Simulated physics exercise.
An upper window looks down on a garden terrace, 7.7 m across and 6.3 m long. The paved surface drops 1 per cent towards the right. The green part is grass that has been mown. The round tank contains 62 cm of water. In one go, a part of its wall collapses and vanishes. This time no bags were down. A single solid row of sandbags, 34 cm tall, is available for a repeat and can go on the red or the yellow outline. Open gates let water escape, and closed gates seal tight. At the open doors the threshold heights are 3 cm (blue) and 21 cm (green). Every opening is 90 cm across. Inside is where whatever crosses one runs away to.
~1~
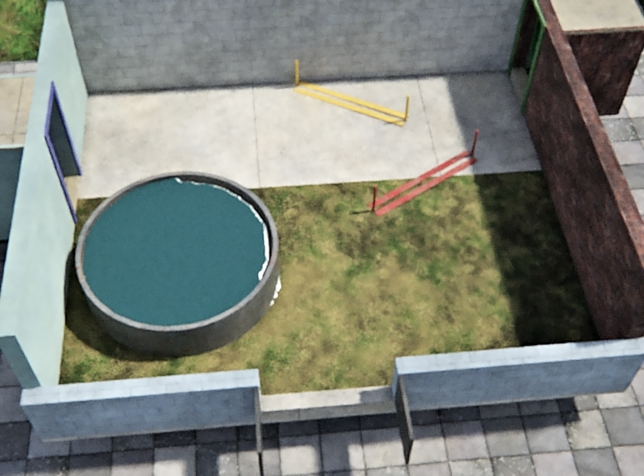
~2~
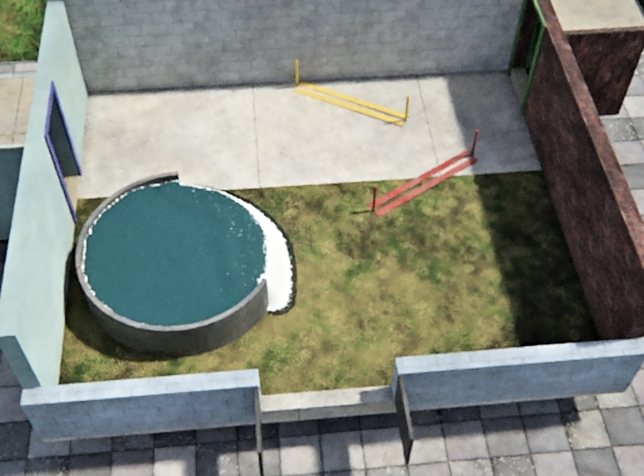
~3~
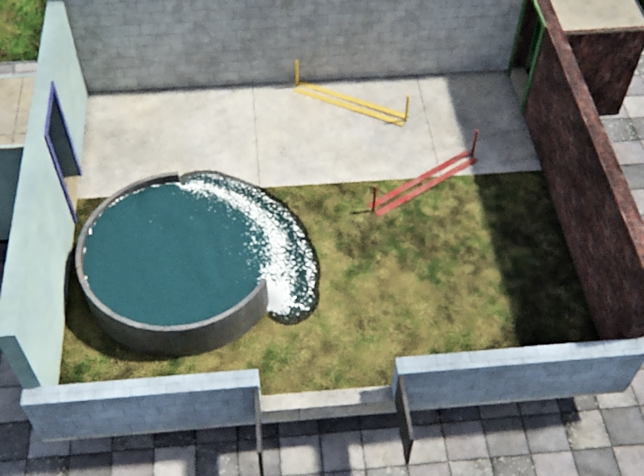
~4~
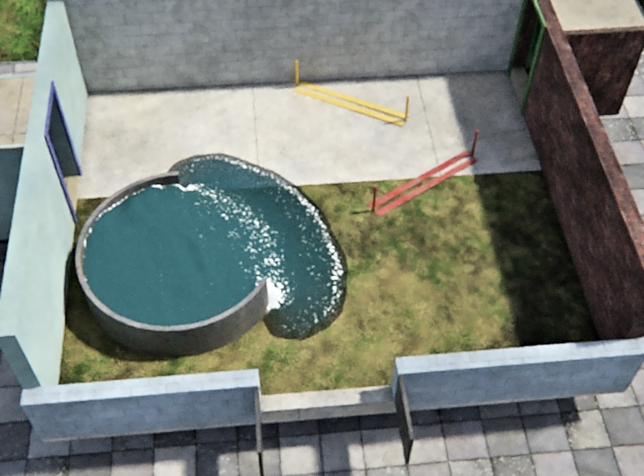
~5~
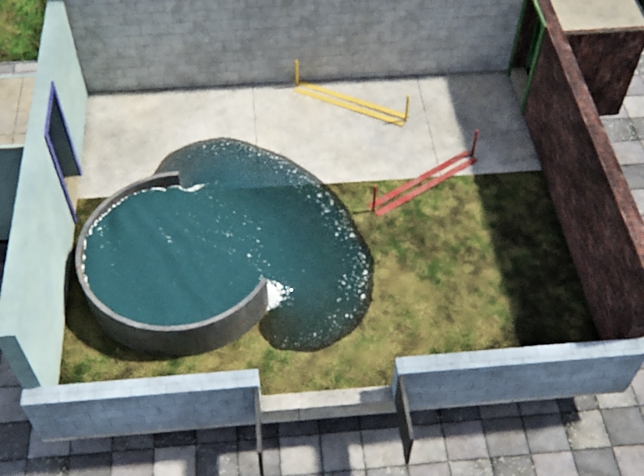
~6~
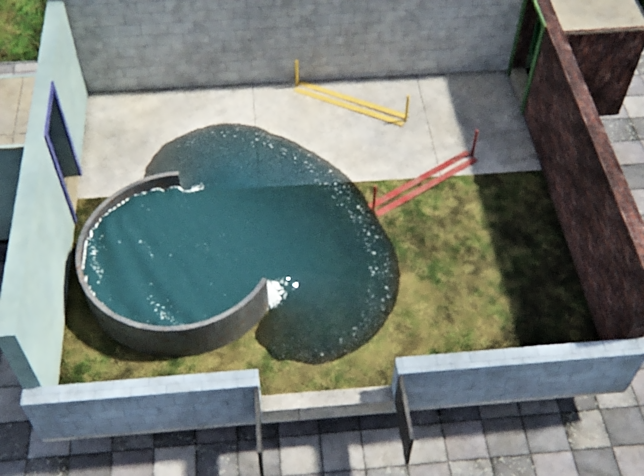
Dark teal water pouring through a gap in a round tank's wall, spreading across grass and paving in a walled garden.
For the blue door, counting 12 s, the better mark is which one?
It is the red one.
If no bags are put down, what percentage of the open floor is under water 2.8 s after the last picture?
Something like 80 percent is wet.
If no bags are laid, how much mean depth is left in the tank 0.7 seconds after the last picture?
Depth works out to some 35 centimetres, on average.
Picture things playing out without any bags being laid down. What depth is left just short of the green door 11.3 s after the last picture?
The depth there is around 9.5 cm.
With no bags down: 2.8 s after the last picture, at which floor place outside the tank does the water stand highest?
Around (506, 76).
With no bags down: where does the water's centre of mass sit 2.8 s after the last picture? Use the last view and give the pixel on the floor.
Near (353, 197) in the last picture.
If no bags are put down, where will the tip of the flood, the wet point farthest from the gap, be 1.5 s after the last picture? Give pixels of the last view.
Front tip: Roughly (450, 86) in the last view.
Then, 0.7 s after the last picture water covers 45 % of the floor and is deepest (24 cm) near (272, 238) in the run without bags; in at the blue door, 0 L with no bags, 0 L with the row on red, 0 L on yellow.
Then, 1.5 s after the last picture water covers 65 % of the floor and is deepest (20 cm) near (321, 92) in the run without bags; in at the blue door, 0 L with no bags, 0 L with the row on red, 0 L on yellow.
Then, 2.8 s after the last picture water covers 80 % of the floor and is deepest (40 cm) near (506, 76) in the run without bags; in at the blue door, 0 L with no bags, 0 L with the row on red, 0 L on yellow.
Then, 6.3 s after the last picture water covers 90 % of the floor and is deepest (18 cm) near (592, 369) in the run without bags; in at the blue door, 0 L with no bags, 0 L with the row on red, 4 L on yellow.
Then, 11.3 s after the last picture water covers 100 % of the floor and is deepest (11 cm) near (580, 370) in the run without bags; in at the blue door, 3 L with no bags, 0 L with the row on red, 39 L on yellow.
